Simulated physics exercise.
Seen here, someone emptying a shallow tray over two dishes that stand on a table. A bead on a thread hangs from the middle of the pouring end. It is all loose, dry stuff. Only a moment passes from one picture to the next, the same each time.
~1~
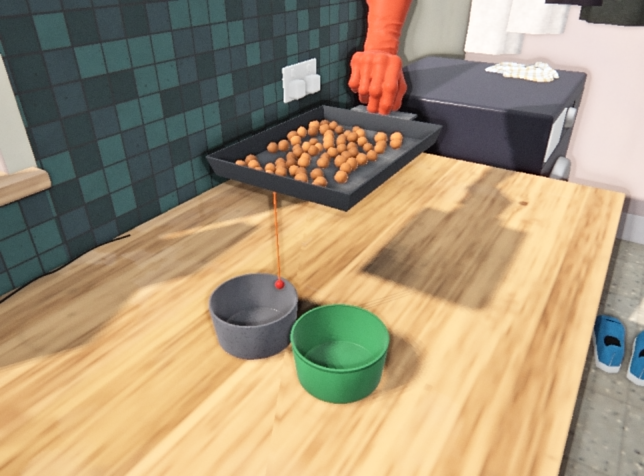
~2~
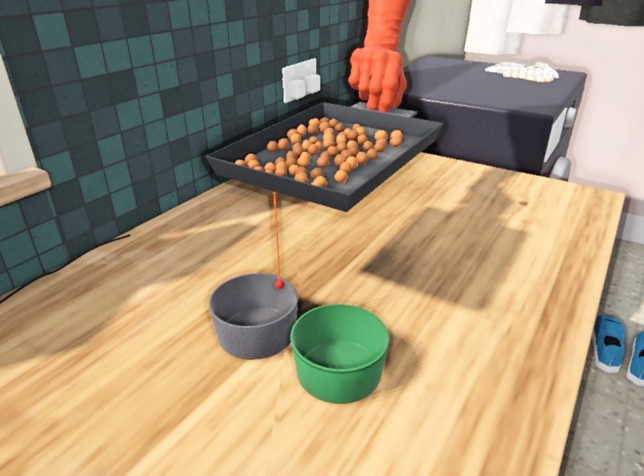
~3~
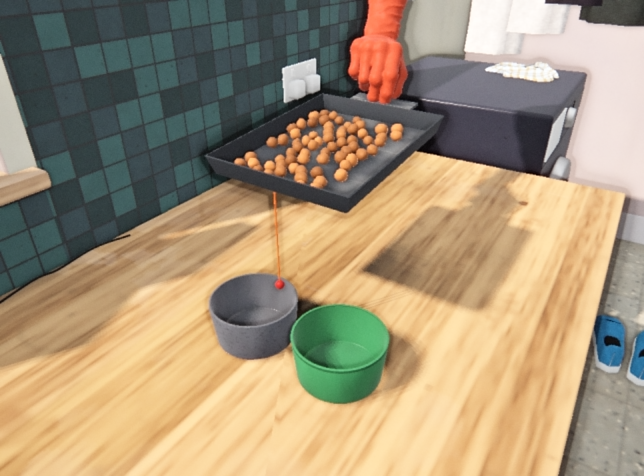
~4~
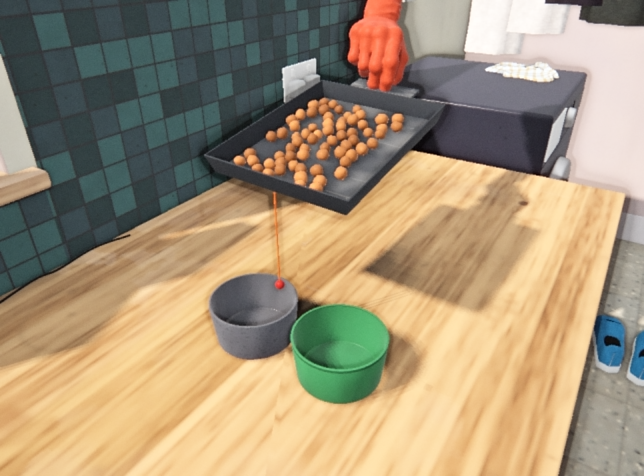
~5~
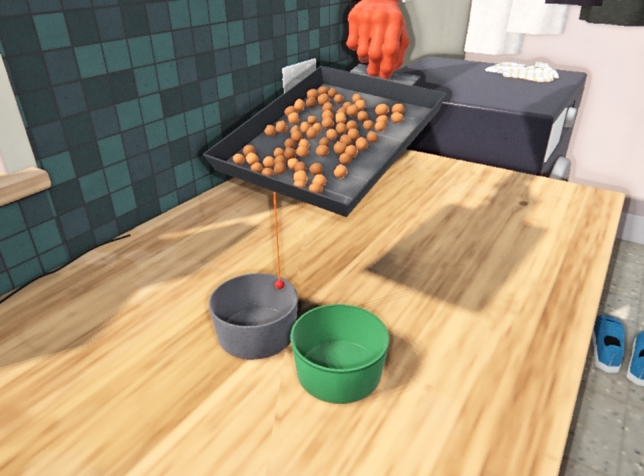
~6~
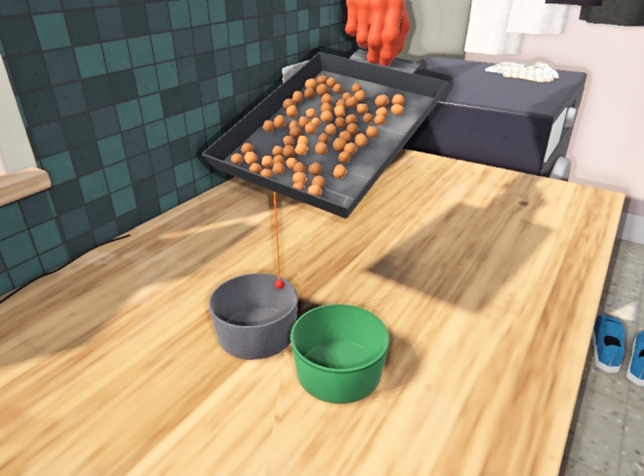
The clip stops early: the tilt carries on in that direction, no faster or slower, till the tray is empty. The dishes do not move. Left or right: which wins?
The right-hand dish gets more.
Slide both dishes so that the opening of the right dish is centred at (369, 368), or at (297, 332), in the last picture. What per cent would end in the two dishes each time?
In turn 60 and 60 in a hundred.
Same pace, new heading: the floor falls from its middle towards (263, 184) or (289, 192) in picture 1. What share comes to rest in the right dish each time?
The first gives 0 %, the second 30 %.
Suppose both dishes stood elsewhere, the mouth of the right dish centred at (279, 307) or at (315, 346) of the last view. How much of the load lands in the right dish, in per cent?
Roughly 20 per cent, and 70 per cent.
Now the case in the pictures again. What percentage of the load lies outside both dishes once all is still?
Roughly 30 in a hundred.
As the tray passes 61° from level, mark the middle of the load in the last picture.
Roughly at (307, 167).
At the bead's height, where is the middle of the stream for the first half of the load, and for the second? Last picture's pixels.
First near (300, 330), later near (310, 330).
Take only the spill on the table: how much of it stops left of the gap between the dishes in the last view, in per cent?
Some 80 per cent.
Soon after the last picture, tray tipped steeply; all on the tray.
A little later, tray tipped right over; most on the tray; a small part in the right dish; a small part outside both; a stray few in the air.
Later still, tray tipped past a quarter turn; about two thirds in the right dish; a small part in the left dish; about a third outside both.
At rest, tray tipped past a quarter turn; about two thirds in the right dish; a small part in the left dish; about a third outside both.
